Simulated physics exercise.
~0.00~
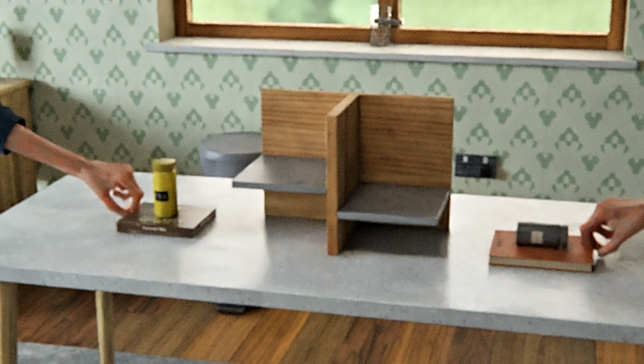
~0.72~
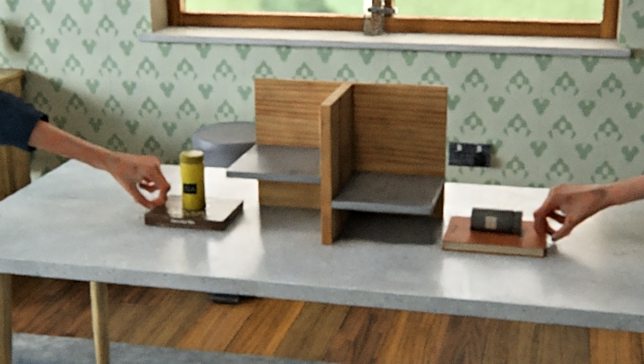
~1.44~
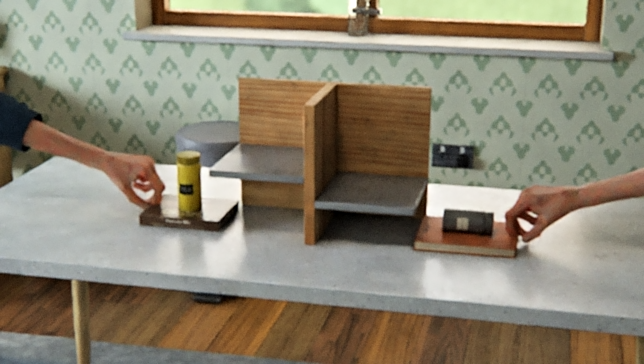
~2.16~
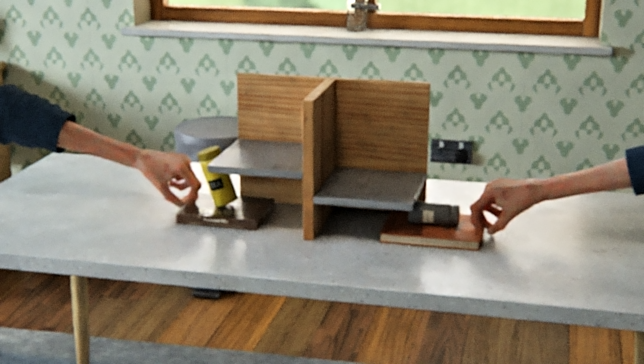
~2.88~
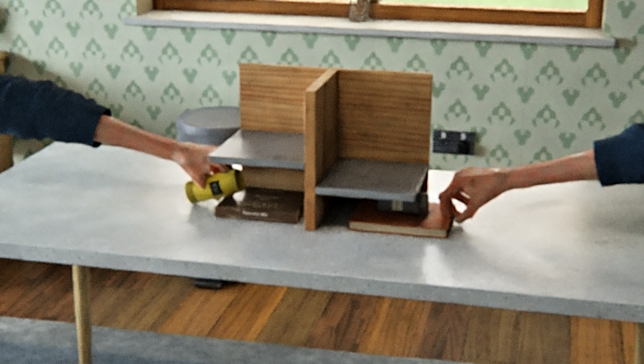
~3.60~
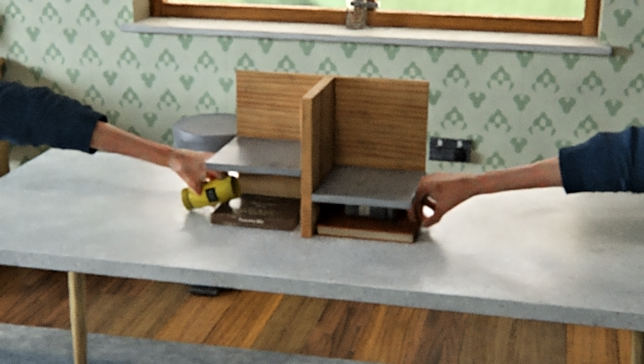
Two hands sliding a box and a book under low shelves, the yellow shaker toppling outside, the grey one passing beneath.
